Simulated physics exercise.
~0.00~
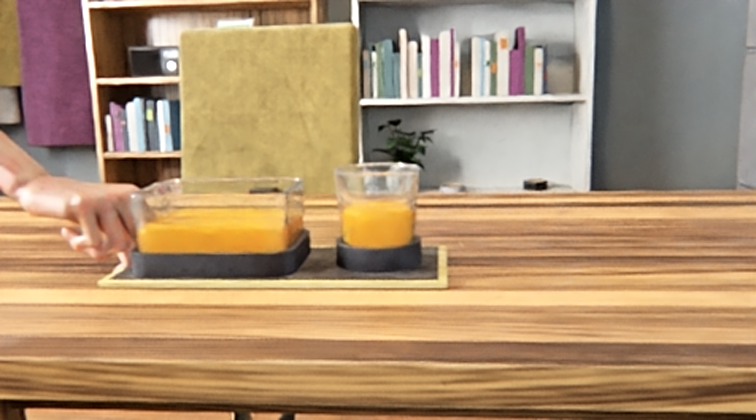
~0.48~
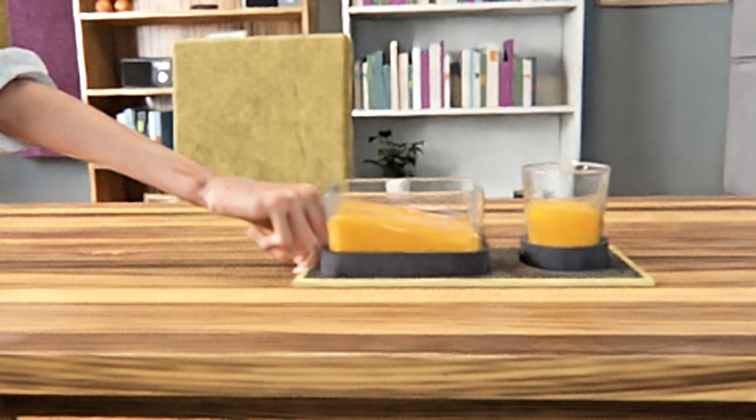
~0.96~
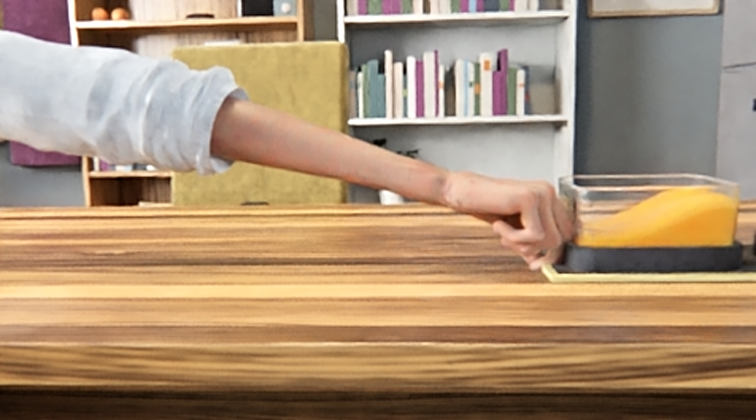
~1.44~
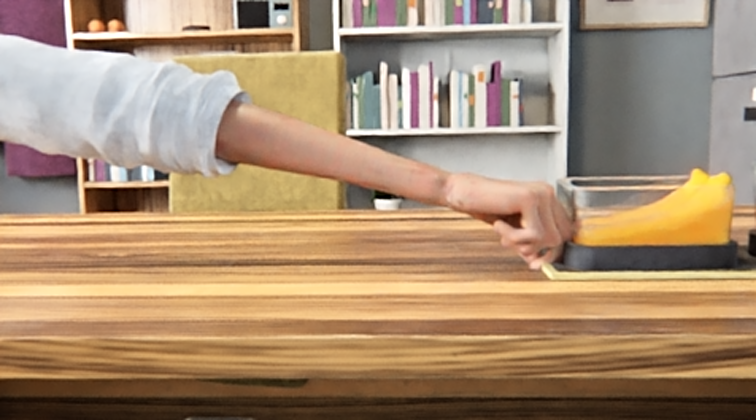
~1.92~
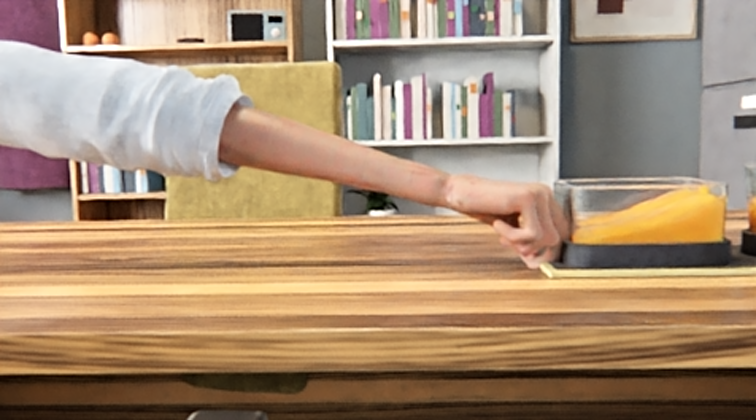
The video shows a hand pushing a tray holding an open glass food box and a drinking glass of orange juice rightward across a striped wooden table. The tray stops near the right edge, where juice surges up the box's right side, then sinks back, still tilted.
